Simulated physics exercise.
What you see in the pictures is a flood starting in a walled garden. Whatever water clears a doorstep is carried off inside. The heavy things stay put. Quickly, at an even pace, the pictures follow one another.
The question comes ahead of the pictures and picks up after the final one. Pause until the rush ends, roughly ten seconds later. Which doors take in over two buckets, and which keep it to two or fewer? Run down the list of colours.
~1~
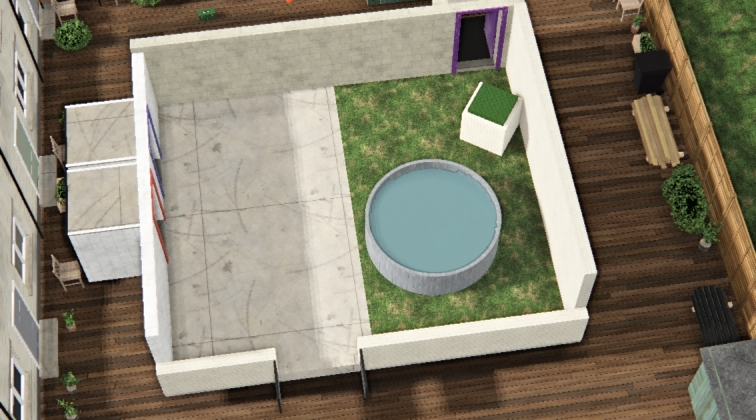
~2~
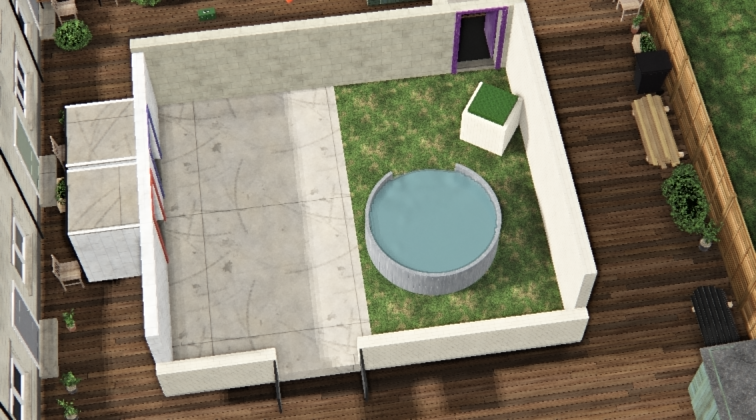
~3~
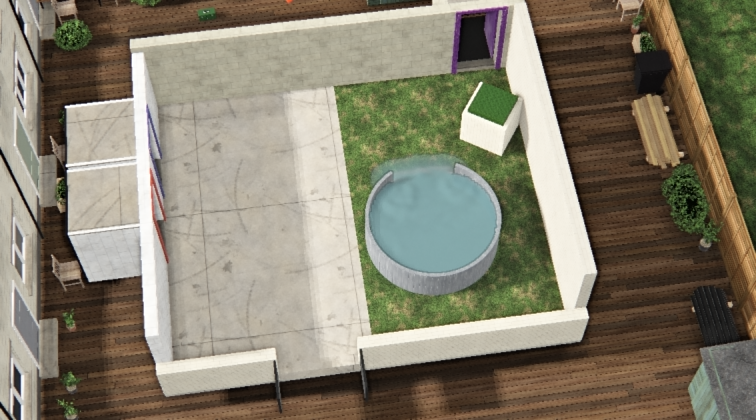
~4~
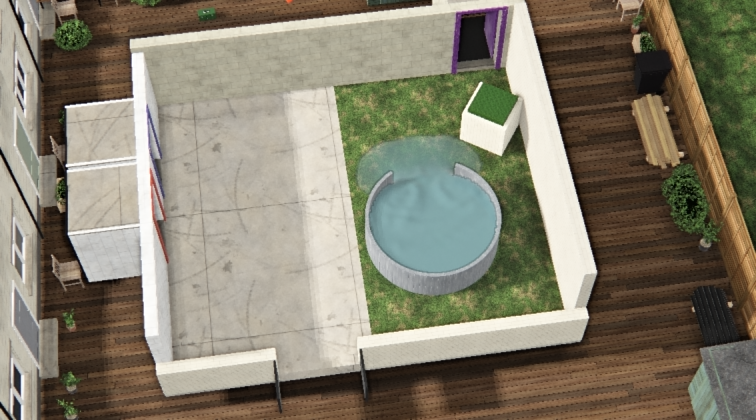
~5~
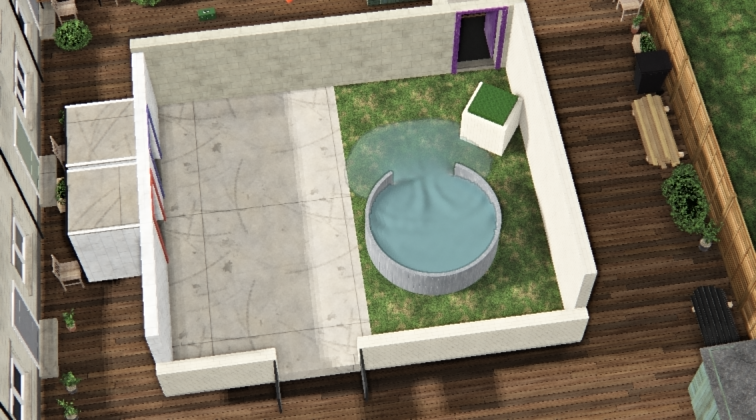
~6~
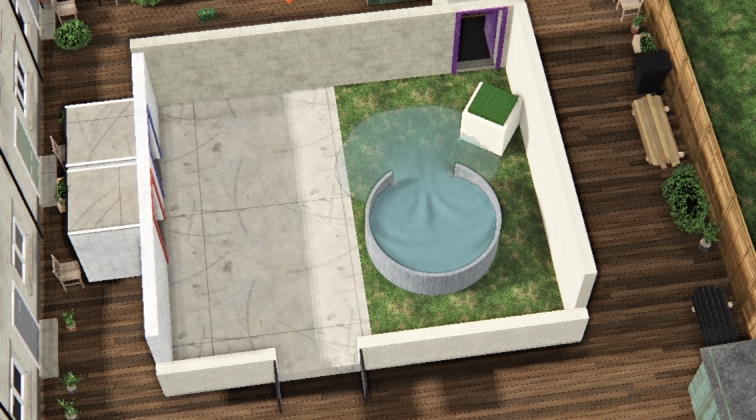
The purple door takes in over two; the blue door takes in over two; the red door keeps it to two or fewer.
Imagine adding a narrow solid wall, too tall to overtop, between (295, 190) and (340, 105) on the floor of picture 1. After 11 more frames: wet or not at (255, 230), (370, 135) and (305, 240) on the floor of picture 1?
Untouched; submerged; untouched.
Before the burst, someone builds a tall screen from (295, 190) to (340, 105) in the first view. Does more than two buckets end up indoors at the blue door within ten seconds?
From my reading, I'd say the blue door gets less than that.
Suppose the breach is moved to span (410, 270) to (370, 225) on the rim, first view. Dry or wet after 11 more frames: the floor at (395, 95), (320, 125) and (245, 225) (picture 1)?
Listed order gives left alone; left alone; sopping.
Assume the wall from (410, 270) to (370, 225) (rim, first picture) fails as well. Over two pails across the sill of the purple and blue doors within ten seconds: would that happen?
Result - purple: Misses the line; blue: Misses the line.
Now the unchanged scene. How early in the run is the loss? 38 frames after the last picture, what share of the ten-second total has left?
Something close to 70 percent by that point.
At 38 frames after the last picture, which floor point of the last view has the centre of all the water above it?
My pick is pixel (379, 170).
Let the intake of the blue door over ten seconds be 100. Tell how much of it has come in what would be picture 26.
Working it through, I arrive at 0 %.
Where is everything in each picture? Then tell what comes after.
The first picture shows still water in the round pool at (433, 218).
In the second picture, water pours out on the round pool's far side and has run to a hidden place.
In the third picture, water pours out on the round pool's far side and has run to (375, 173).
In the fourth picture, the front is at (364, 158), out from the gap on the round pool's far side.
In the fifth picture, the front is at (460, 127), out from the gap on the round pool's far side.
In the sixth picture, the front is at (454, 112), out from the gap on the round pool's far side.
A moment on, water covers 25 % of the floor; the purple door not reached, the blue door not reached, the red door not reached.
Next, water covers 30 % of the floor; the purple door under two buckets in, the blue door not reached, the red door not reached.
Then, water covers 45 % of the floor; the purple door far over two buckets in, the blue door not reached, the red door not reached.
Later, water covers 75 % of the floor; the purple door far over two buckets in, the blue door over two buckets in, the red door wet at the sill, nothing in.
In the end, water covers 95 % of the floor; the purple door far over two buckets in, the blue door over two buckets in, the red door wet at the sill, nothing in.
